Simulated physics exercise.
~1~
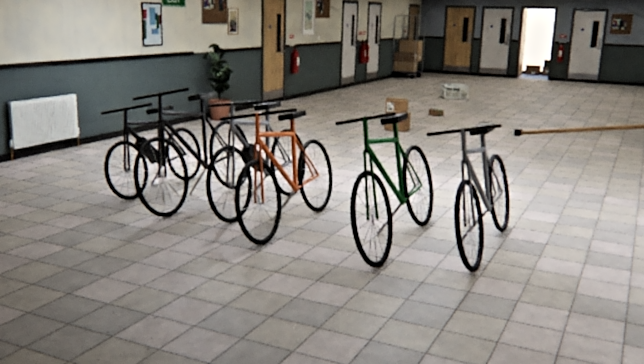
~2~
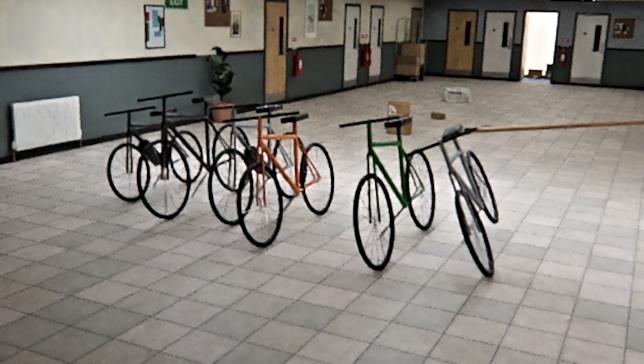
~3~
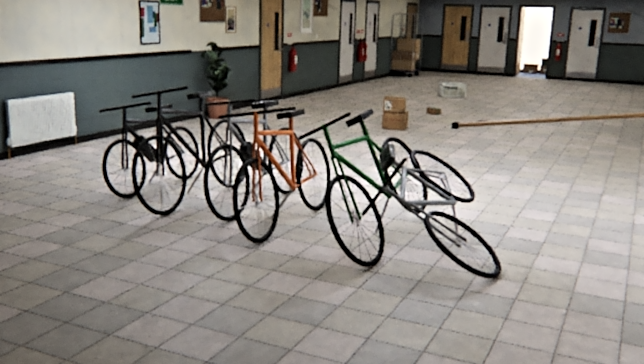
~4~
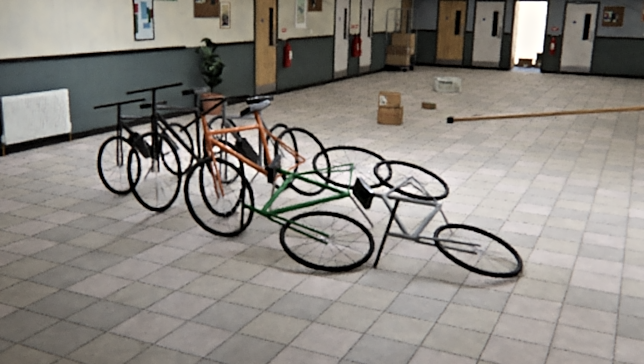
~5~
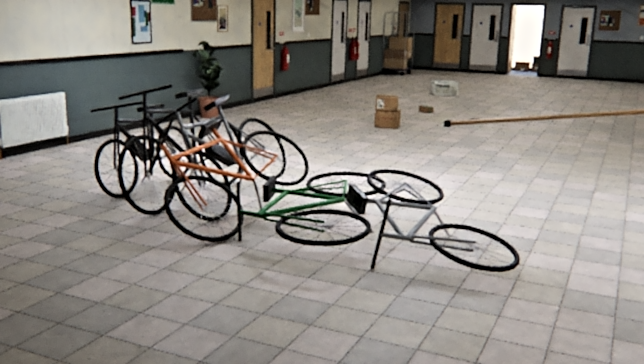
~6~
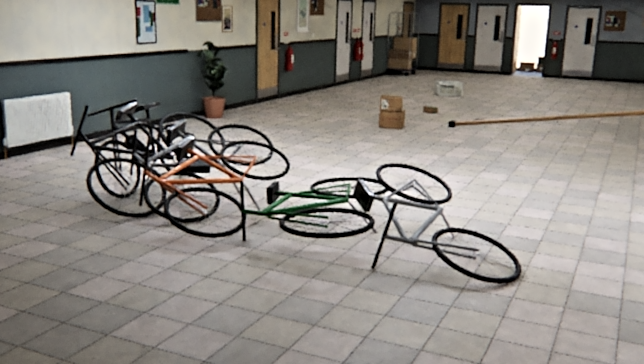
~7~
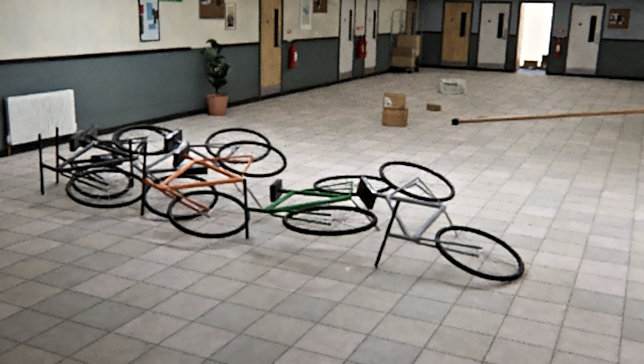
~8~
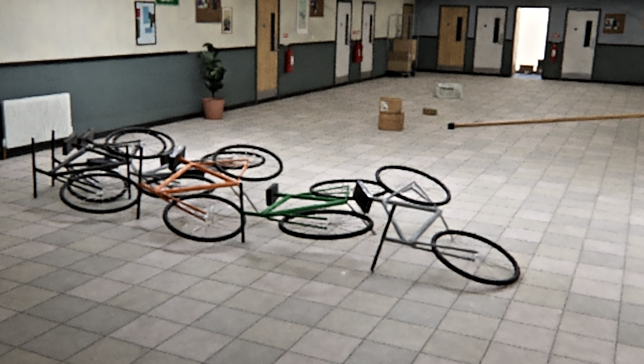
At first, a row of bicycles stands upright on the tiled floor of a large hall, with a long pole reaching in from the right. The pole moves left to the nearest grey bicycle, which tilts toward its green neighbour. As the grey one drops lower, the green bicycle leans left and goes down beside it. The orange bicycle tips next, and the dark bicycles beyond it begin to topple in turn while the pole stays still. By the end, every bicycle is down in a tangled line across the floor, some resting on others, with none left standing.
